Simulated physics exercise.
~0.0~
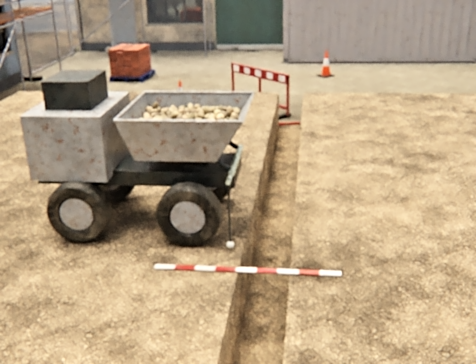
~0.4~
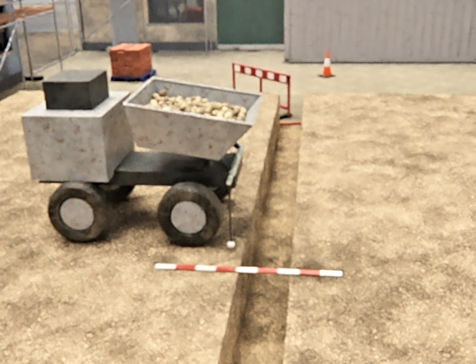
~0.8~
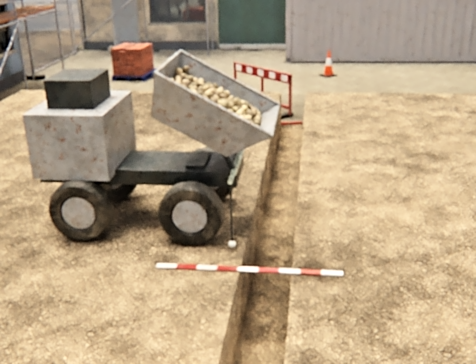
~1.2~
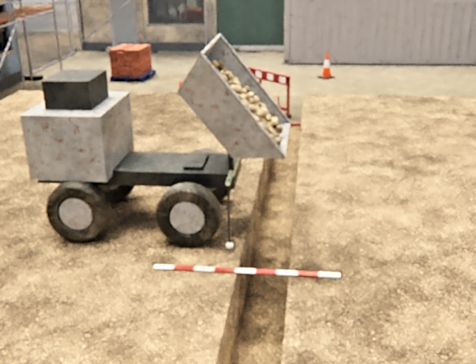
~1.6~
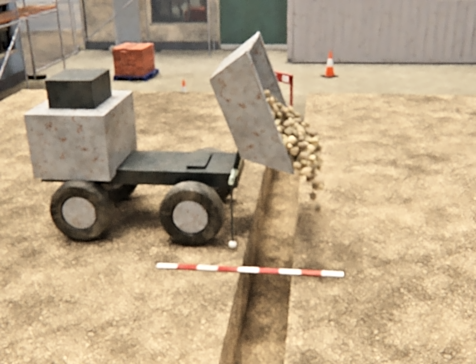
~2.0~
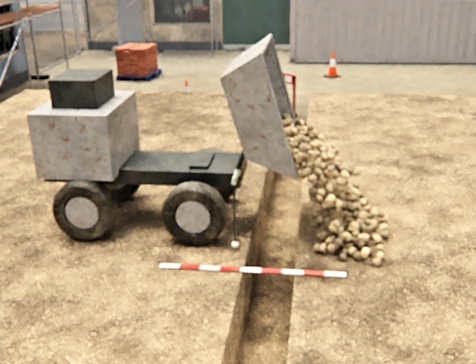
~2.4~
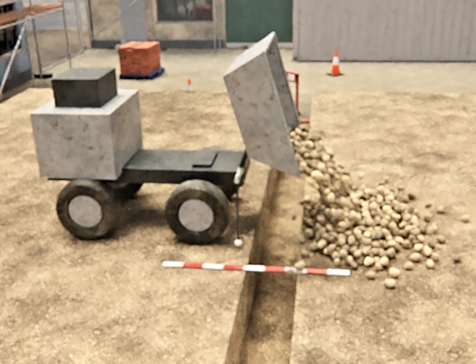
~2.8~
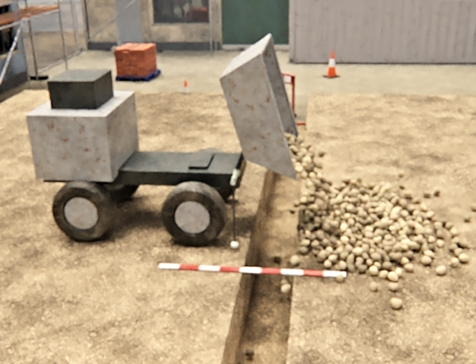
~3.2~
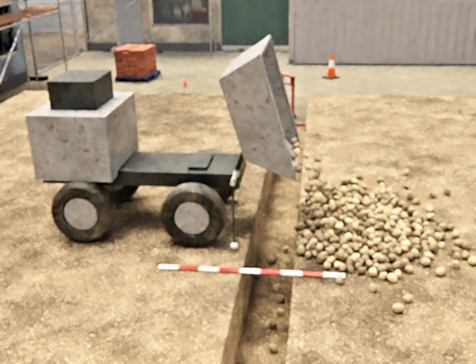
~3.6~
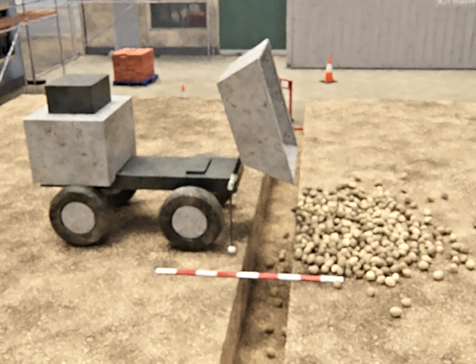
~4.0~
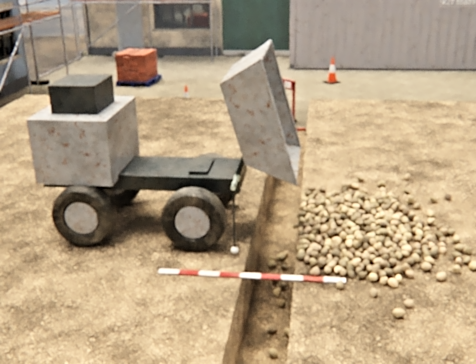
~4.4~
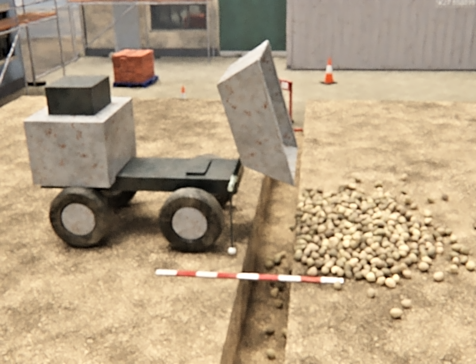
The footage shows a small grey dumper beside a narrow trench tipping its skip forward until the round, pale stones pour out over the gap. They spread into a heap on the far side, with a few lying in the trench, while the emptied skip stays raised.
